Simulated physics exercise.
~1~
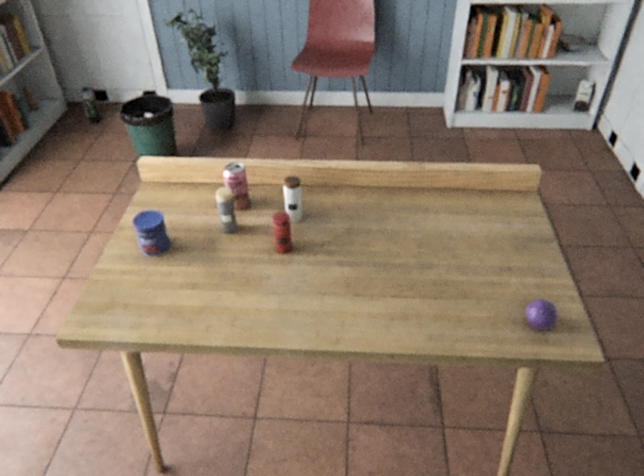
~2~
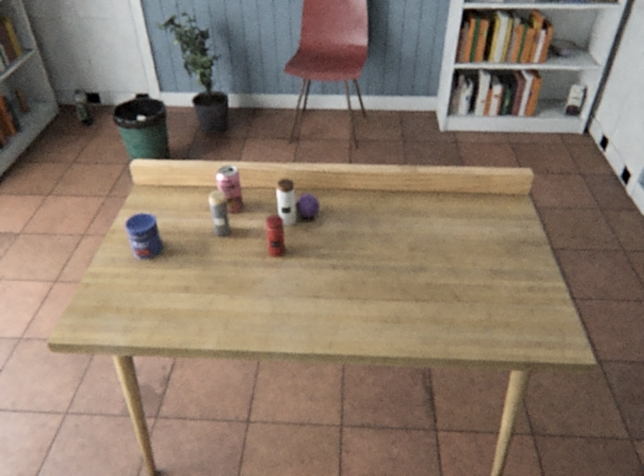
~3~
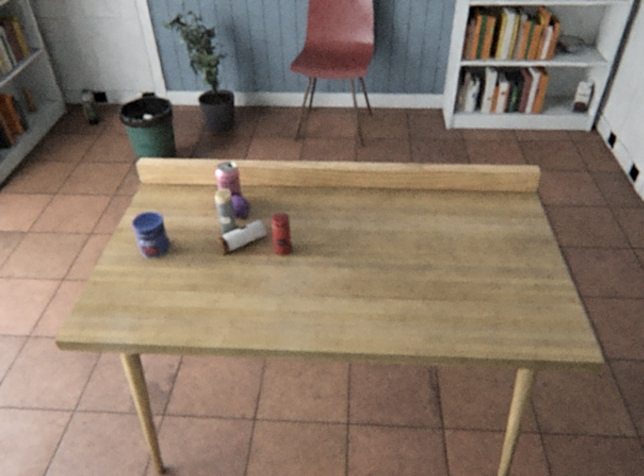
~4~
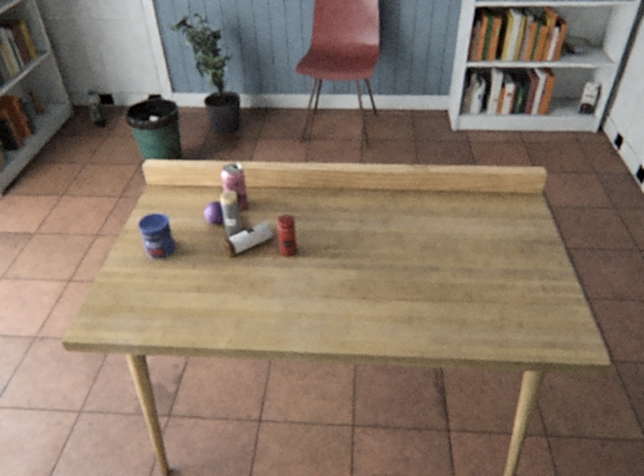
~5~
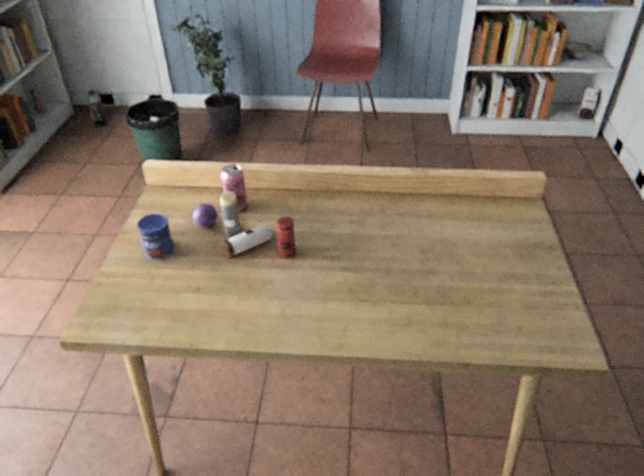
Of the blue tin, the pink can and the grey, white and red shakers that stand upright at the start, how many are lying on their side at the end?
Just one of them is lying on its side at the end, the white shaker.
In a room with a tiled floor and bookshelves, a purple ball starts near the right front corner of a wooden table, away from a cluster of small containers. It travels left and toward the far rail, reaching the right side of the white shaker. The white shaker then tips over and lies between the grey and red shakers, while the ball continues left behind them. The ball passes the grey shaker and drifts a little farther left, more slowly now. It ends between the grey shaker and the blue tin, with the white shaker on its side and the other containers upright.
